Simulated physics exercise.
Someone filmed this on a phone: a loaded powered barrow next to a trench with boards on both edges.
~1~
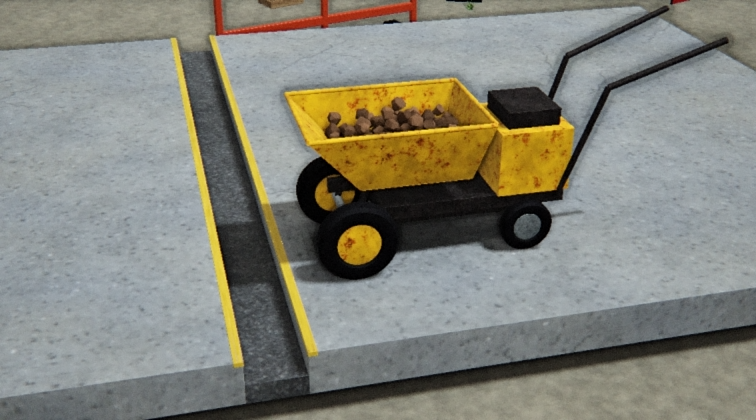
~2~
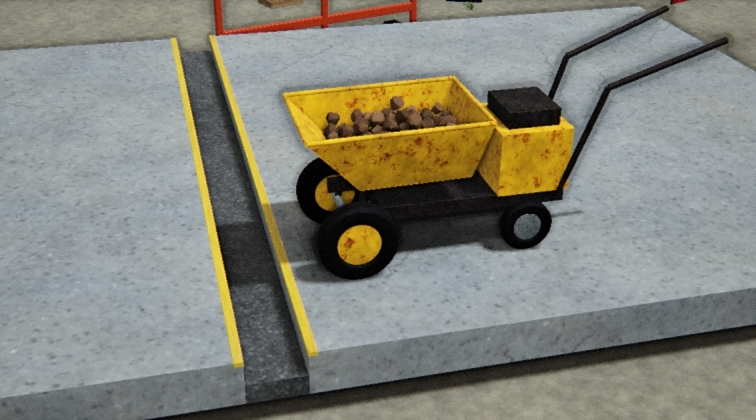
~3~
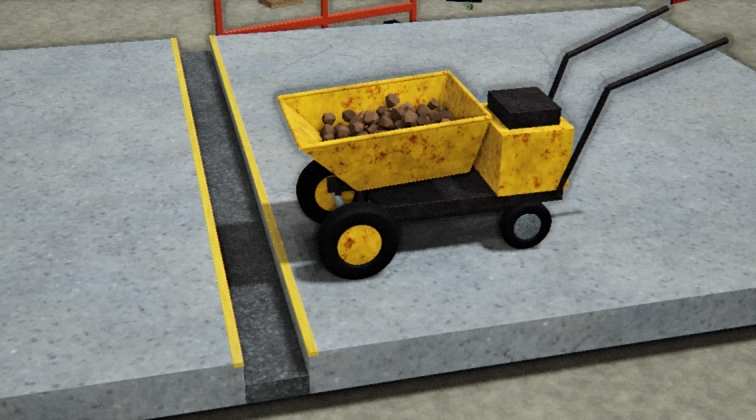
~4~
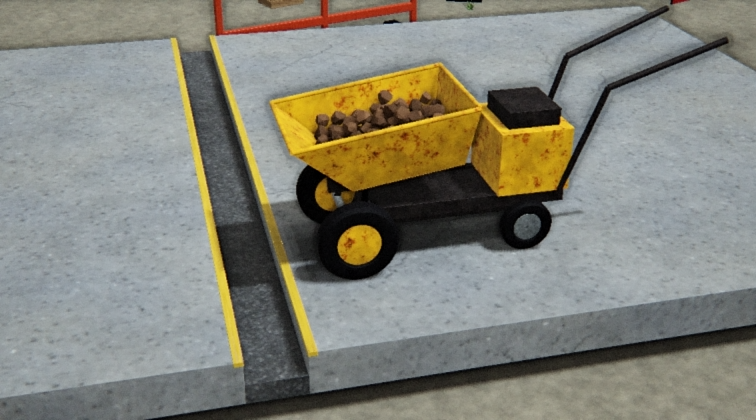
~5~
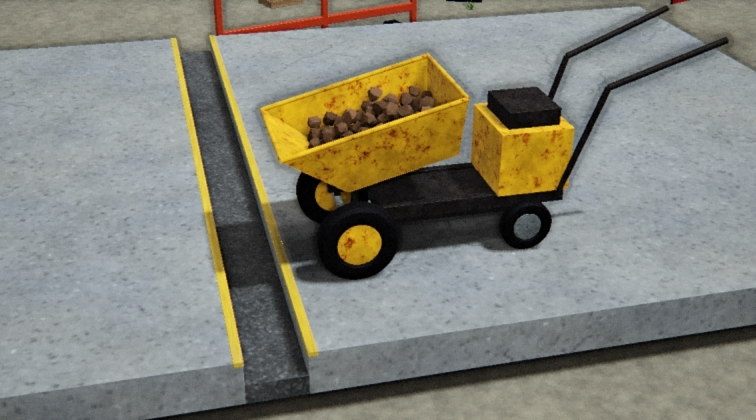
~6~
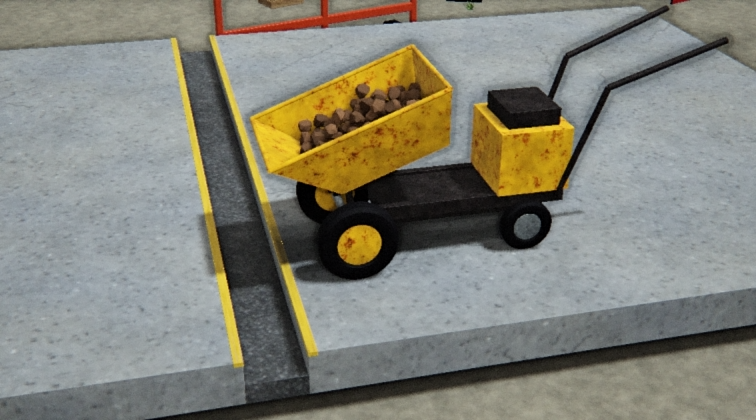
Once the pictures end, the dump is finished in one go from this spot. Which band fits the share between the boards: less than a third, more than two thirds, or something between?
Its aim will yield a share short of a third.
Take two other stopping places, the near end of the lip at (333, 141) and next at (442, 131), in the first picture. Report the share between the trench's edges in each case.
50 % and 20 %.
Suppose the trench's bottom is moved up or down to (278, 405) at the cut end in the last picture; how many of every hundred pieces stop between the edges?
It works out to some 10 per cent.
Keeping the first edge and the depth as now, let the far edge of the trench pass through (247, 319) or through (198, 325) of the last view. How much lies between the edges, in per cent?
You'd get 0 % in the first case and 60 % in the second.
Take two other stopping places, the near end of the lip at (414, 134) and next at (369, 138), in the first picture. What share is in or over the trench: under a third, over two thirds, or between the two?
Spot one gives the middle third, spot two gives above two thirds.
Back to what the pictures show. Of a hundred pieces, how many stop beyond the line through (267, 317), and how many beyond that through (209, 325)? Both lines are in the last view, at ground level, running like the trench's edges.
Close to 80 per cent, then close to 60 per cent.
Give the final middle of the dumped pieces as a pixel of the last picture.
The centre settles at about (183, 262).
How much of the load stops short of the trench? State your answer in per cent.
Share: Near 0 %.
Just after the last frame, skip tipped steeply; every one in the skip.
A moment on, skip tipped right over; the larger part in the skip; just a few in or heaped over the trench; roughly a quarter beyond it; just a few falling.
Further on, skip tipped right over; roughly a quarter in the skip; about a tenth in or heaped over the trench; the larger part beyond it.
When it is over, skip tipped right over; roughly a quarter in the skip; about a tenth in or heaped over the trench; the larger part beyond it.
